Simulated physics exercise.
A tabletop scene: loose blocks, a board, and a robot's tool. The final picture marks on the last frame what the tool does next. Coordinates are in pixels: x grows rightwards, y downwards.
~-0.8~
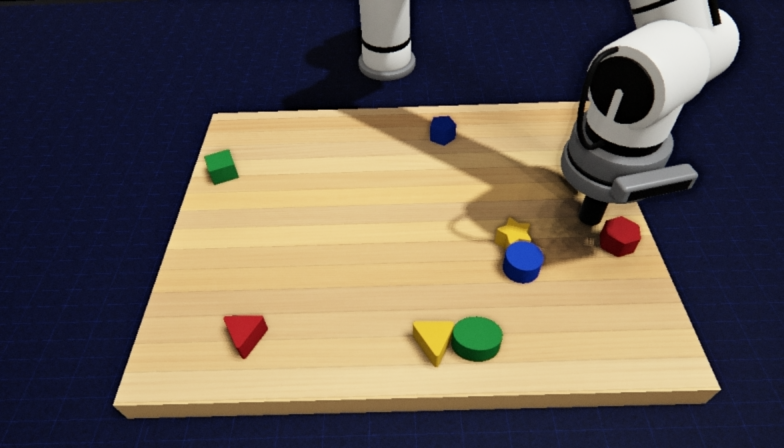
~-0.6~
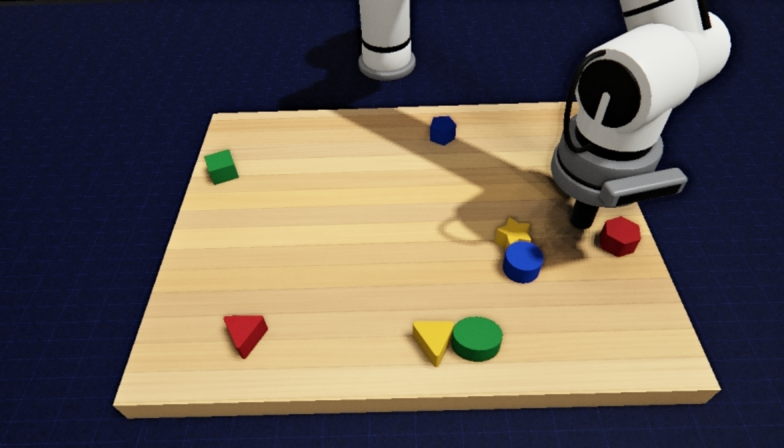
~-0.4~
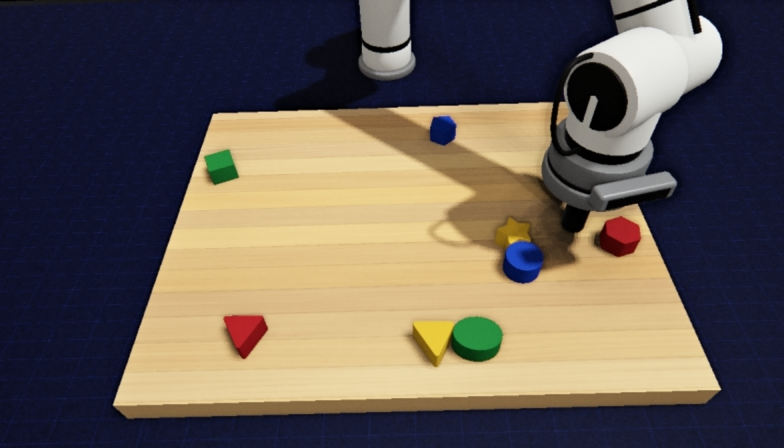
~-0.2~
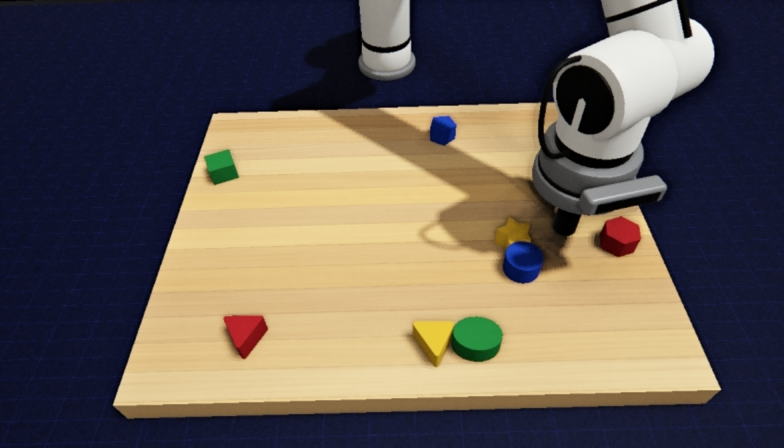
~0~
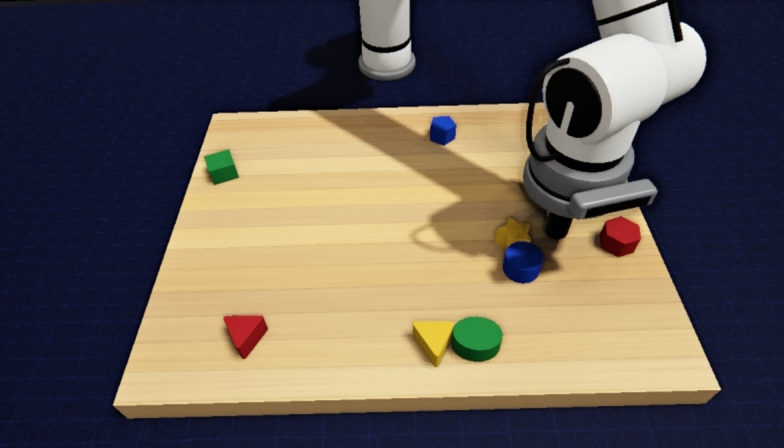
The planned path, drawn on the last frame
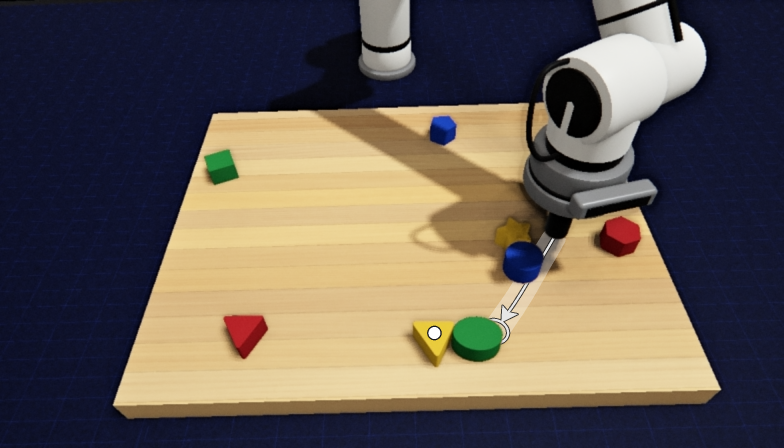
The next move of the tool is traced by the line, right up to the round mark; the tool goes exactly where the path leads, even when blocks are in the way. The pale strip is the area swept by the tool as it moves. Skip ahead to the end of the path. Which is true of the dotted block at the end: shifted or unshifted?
The block in question stays where it was by the end.
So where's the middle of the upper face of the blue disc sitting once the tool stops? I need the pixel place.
Pixel (486, 279).
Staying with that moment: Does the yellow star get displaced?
I'd say no.
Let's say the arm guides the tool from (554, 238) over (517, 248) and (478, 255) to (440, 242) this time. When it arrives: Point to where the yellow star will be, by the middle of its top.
The yellow star ends near (426, 214).
The drawn path runs from (554, 238) to (495, 331); the dot is on the yellow triangle.
What follows on the original path. One third of the way, tool at (539, 260); blue disc at (514, 263).
Two thirds of the way, tool at (519, 293); blue disc at (489, 278).
At the end, tool at (496, 325); yellow triangle not moved; green elliptical block at (473, 338); yellow star not moved; blue disc at (486, 279).
